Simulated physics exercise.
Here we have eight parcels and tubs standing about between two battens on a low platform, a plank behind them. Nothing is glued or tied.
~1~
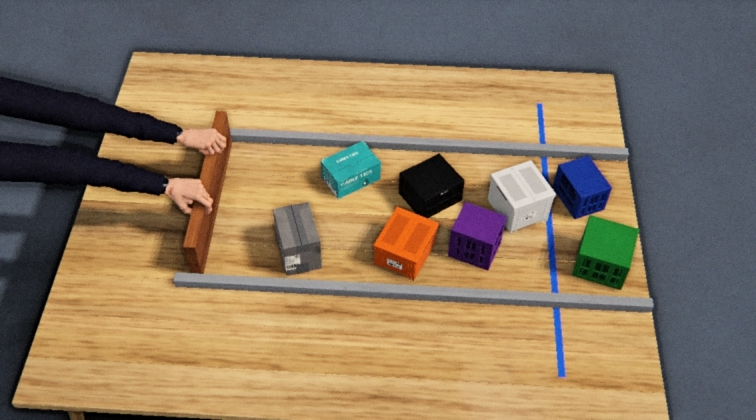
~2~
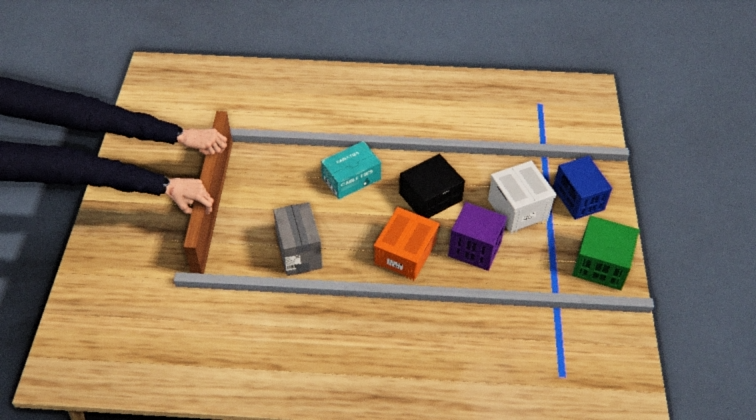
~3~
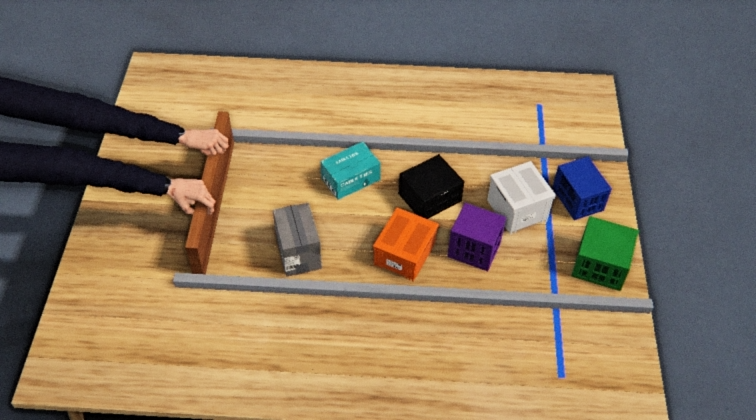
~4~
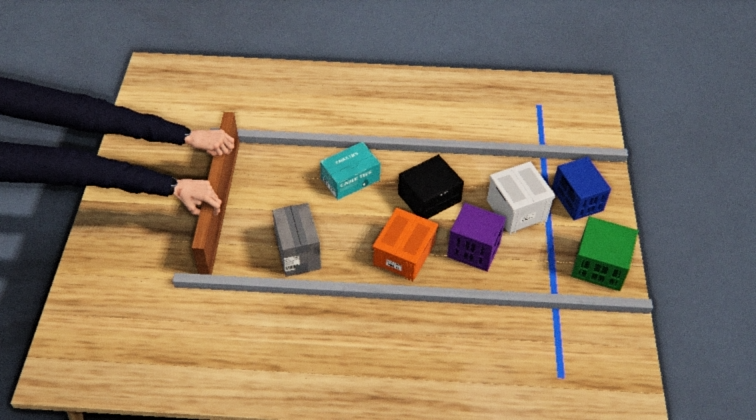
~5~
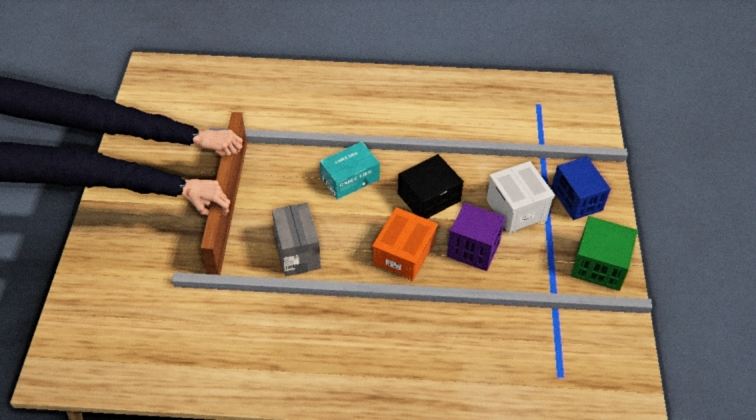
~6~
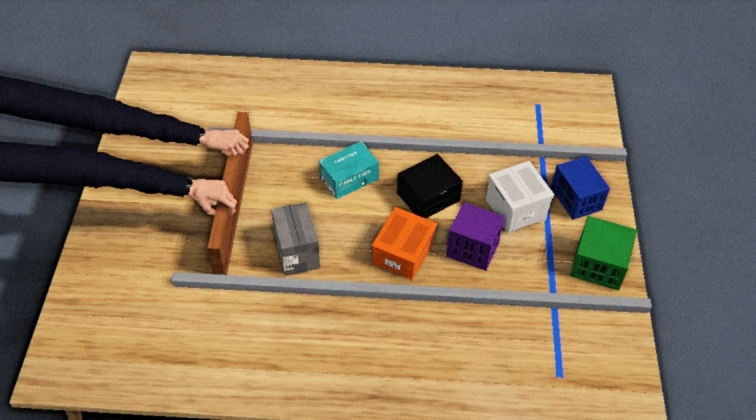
On a wooden platform, two hands slid a brown plank slightly to the right between two grey battens, while the eight coloured boxes and crates in front of it, some near a blue line, stayed still.
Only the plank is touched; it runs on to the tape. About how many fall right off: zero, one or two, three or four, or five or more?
The number that fall off is three or four.
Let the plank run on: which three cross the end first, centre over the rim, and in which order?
The order is the green crate, the blue crate, the purple crate.
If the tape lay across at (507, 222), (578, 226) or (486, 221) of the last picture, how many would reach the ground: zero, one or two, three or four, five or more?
One after another: Just one or two; more than four; not one.
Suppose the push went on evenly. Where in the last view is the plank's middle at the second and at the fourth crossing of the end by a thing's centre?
First at (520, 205), next at (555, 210).
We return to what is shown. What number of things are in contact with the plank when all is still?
It touches 3.
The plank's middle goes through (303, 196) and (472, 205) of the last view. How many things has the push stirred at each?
At the one place 1, at the other 8.
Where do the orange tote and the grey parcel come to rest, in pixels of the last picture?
About (613, 253), and the other about (574, 259).
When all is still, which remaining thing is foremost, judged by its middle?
The white tote.
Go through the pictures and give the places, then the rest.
Green crate (605, 253); blue crate (582, 187); white tote (520, 197); plank (210, 191); tape (550, 224), in the first picture.
Blue crate (582, 188); plank (210, 191), in the second picture.
White tote (520, 198); purple crate (476, 237), in the third picture.
Green crate (605, 254); grey parcel (297, 240), in the fourth picture.
Blue crate (580, 188); turquoise box (350, 171), in the fifth picture.
Green crate (603, 253); blue crate (580, 188); white tote (518, 198); plank (232, 192); tape (548, 224), in the sixth picture.
A little later, none off yet; green crate at rest near (603, 253); blue crate at rest near (580, 188); white tote at rest near (518, 198).
Next, none off yet; green crate at rest near (603, 253); blue crate at rest near (580, 188); white tote shifted a little near (524, 196).
Later still, none off yet; green crate shifted about its own width near (644, 253); blue crate shifted about its own width near (611, 184); white tote shifted about its own width near (580, 198).
When it is over, the number that fall off is three or four; down, purple crate, blue crate and green crate.
